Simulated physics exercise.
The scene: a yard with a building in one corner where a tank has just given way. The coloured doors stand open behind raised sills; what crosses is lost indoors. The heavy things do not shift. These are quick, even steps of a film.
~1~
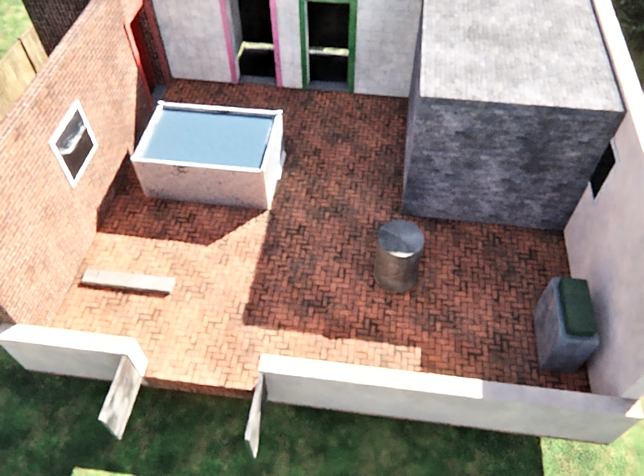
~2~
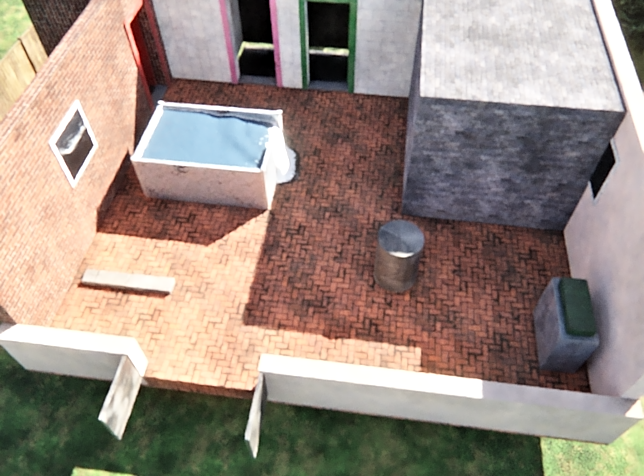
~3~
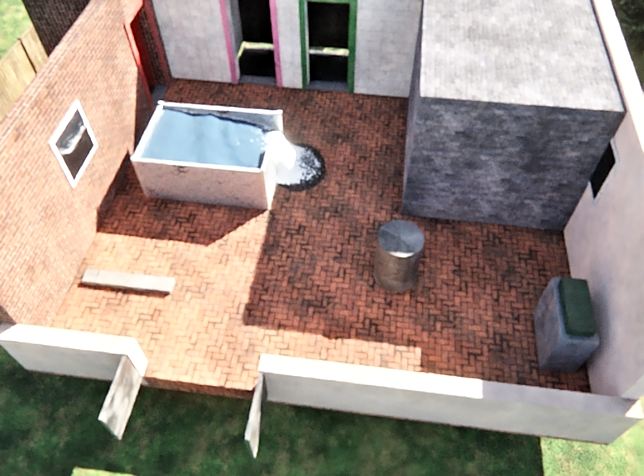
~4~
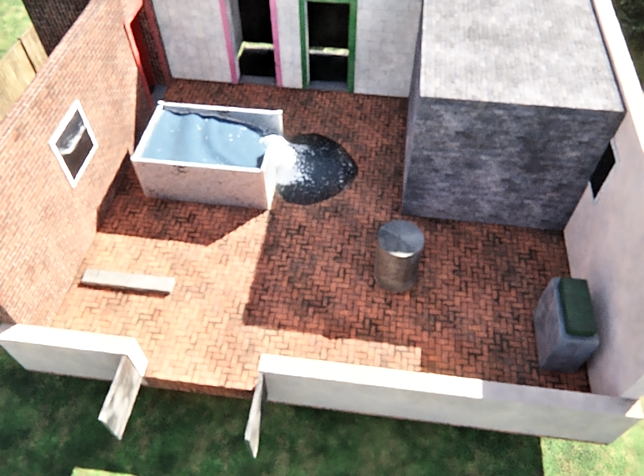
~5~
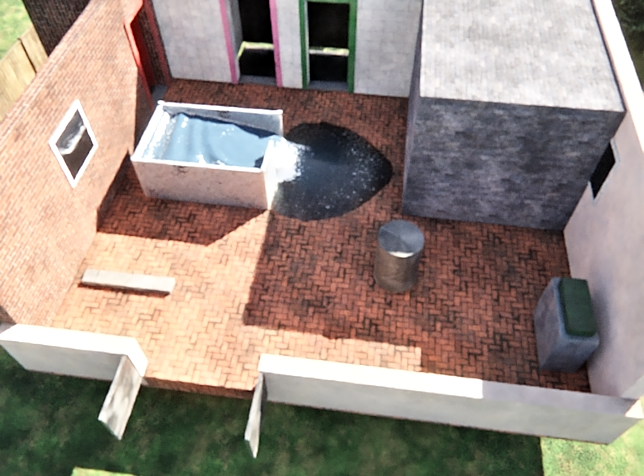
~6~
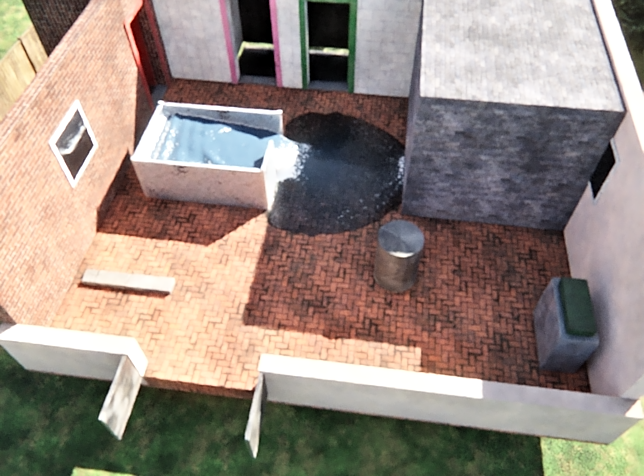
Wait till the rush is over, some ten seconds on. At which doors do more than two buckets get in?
The green door floods; the red door floods; the pink door holds within the limit.
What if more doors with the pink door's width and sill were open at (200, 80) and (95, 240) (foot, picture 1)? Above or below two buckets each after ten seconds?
In that order: Floods, keeps below it.
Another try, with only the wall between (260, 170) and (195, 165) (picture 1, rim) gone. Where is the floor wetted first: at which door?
I say the red one.
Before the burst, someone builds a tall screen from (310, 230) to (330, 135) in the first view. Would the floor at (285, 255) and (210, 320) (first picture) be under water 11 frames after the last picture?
As listed: Awash, under water.
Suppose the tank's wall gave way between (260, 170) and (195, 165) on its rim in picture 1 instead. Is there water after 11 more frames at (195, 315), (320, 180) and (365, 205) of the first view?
One after the other: Wet, clear, not flooded.
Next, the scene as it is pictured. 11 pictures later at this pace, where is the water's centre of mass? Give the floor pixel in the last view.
Roughly at (289, 171).
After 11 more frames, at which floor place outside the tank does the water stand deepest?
Close to (406, 99).
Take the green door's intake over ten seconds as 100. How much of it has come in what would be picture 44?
Roughly 70 per cent.
A moment on, water covers 20 % of the floor; the green door wet at the sill, nothing in, the red door not reached, the pink door not reached.
Next, water covers 25 % of the floor; the green door under two buckets in, the red door not reached, the pink door not reached.
Then, water covers 55 % of the floor; the green door under two buckets in, the red door not reached, the pink door wet at the sill, nothing in.
Later, water covers 80 % of the floor; the green door over two buckets in, the red door over two buckets in, the pink door wet at the sill, nothing in.
In the end, water covers 95 % of the floor; the green door over two buckets in, the red door far over two buckets in, the pink door under two buckets in.
